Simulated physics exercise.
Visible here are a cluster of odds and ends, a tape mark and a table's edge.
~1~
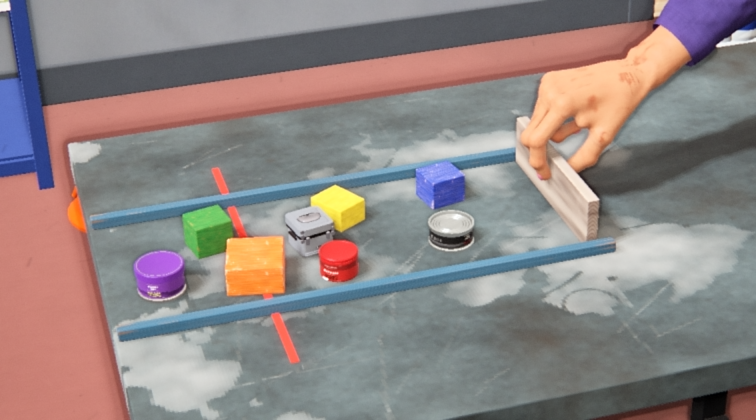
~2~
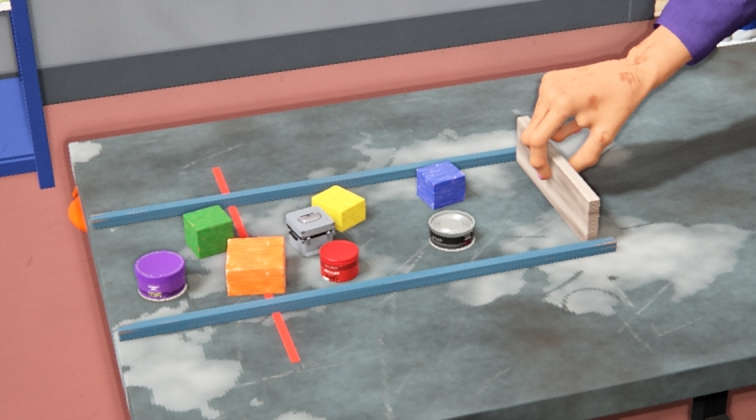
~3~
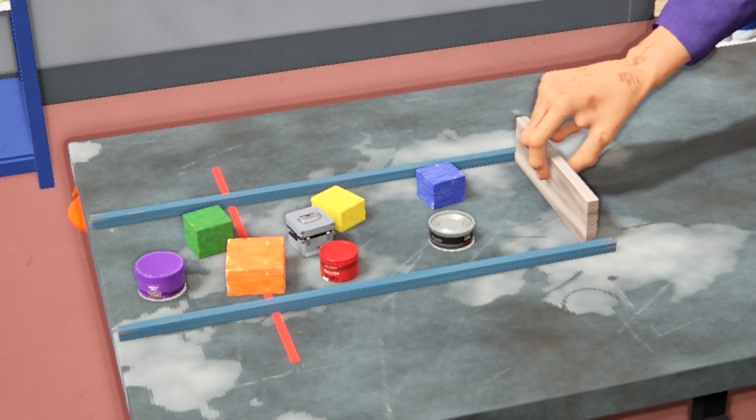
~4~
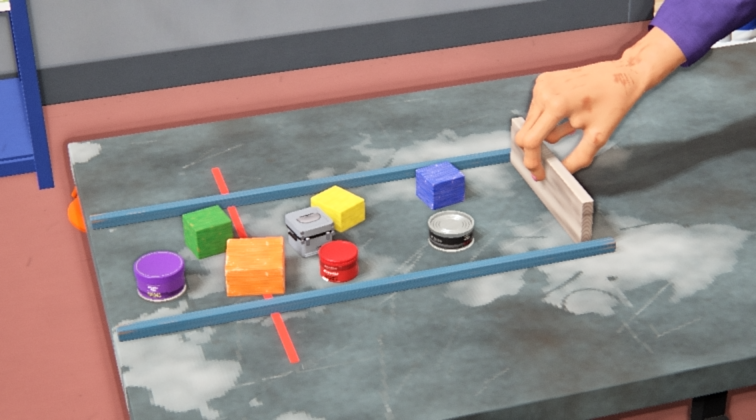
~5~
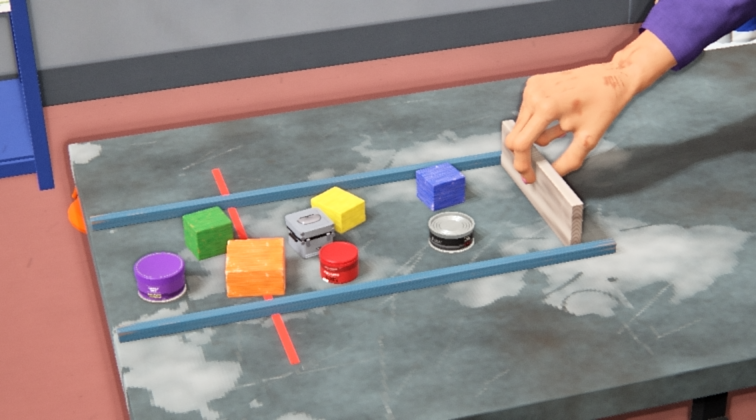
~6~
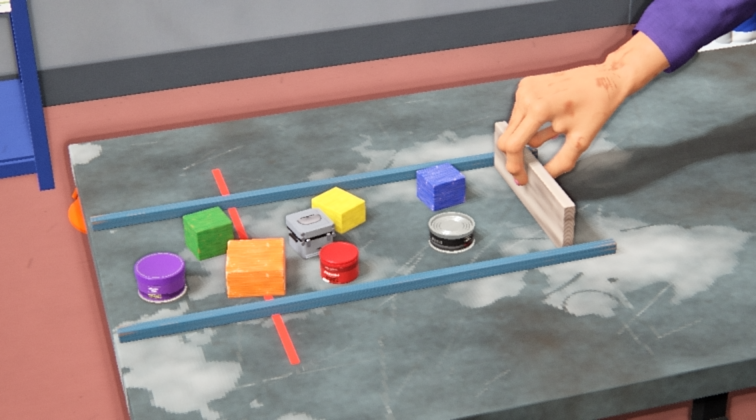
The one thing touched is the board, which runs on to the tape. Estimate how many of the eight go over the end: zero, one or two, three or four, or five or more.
Looks like not a single one goes over the edge.
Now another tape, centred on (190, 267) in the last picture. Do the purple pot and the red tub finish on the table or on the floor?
Outcome - purple pot falling, red tub staying.
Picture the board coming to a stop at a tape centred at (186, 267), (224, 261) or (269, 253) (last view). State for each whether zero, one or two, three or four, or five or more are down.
Tape one gives either one or two, tape two gives one to two, and tape three gives not one.
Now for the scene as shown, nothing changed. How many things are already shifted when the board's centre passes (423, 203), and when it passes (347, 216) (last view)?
The first number is 2, the next one 5.
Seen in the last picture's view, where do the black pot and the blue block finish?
Final positions - black pot around (235, 266), blue block around (222, 221).
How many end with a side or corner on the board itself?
The answer is 3.
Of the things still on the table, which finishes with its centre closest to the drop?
That's the purple pot.
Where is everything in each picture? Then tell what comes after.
In the first frame, purple pot (160, 277); green block (208, 232); orange block (256, 266); board (555, 179); tape (251, 255).
In the second frame, green block (209, 232); yellow block (339, 208).
In the third frame, orange block (256, 266); board (555, 179).
In the fourth frame, purple pot (160, 277); red tub (339, 262).
In the fifth frame, green block (209, 234); grey case (310, 234).
In the sixth frame, purple pot (161, 279); green block (209, 234); orange block (256, 267); board (532, 185); tape (251, 256).
Soon after, none off yet; purple pot at rest near (161, 279); green block at rest near (209, 234); orange block at rest near (256, 267).
Then, none off yet; purple pot at rest near (161, 279); green block moving near (199, 236); orange block moved a little near (237, 272).
At rest, the number that fall off is zero.
